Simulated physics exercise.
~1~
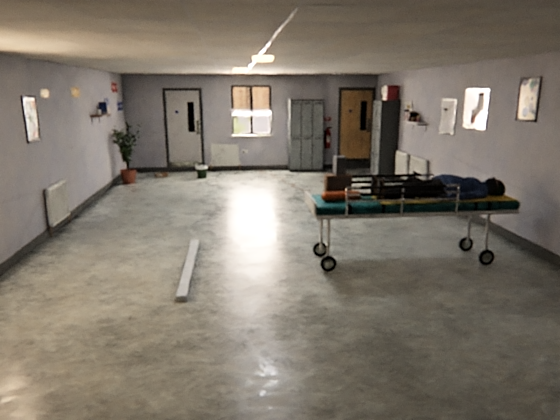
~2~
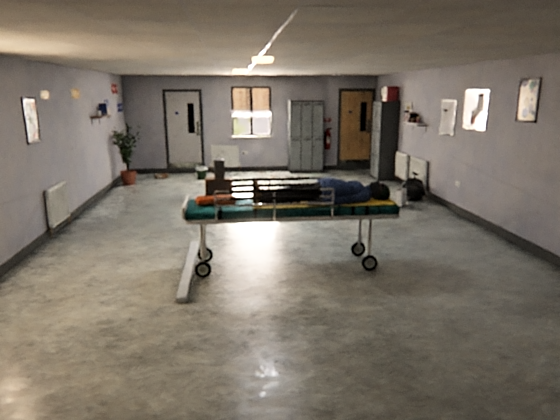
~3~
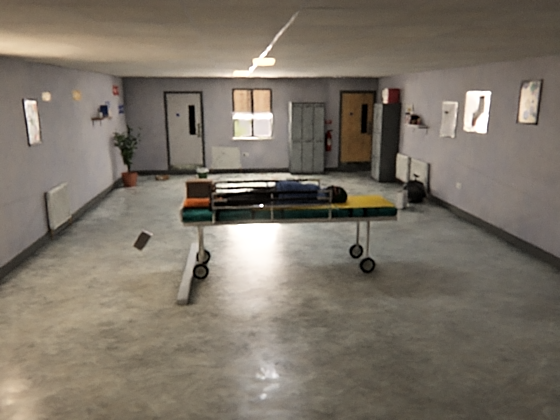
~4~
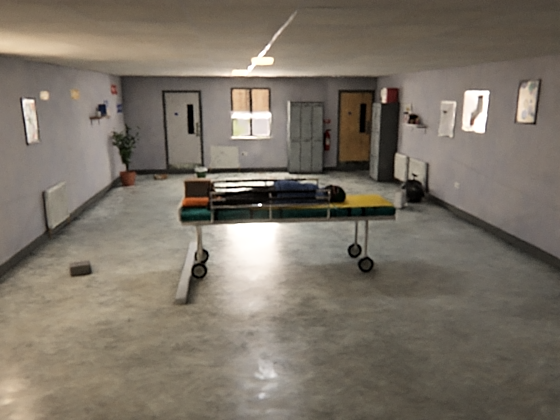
In a long, dim room with a shiny grey floor, grey lockers and doors at the far end, a trolley stands to the right with a limp person lying on it, feet pointing left, and some objects near the feet. The trolley rolls left and stops short at a low sill across its path, staying level. The person and the load slide further left along the top. A small grey box drops off the left end, turning over as it falls, and comes to rest on the floor to the left. The person and the other items remain on the trolley.
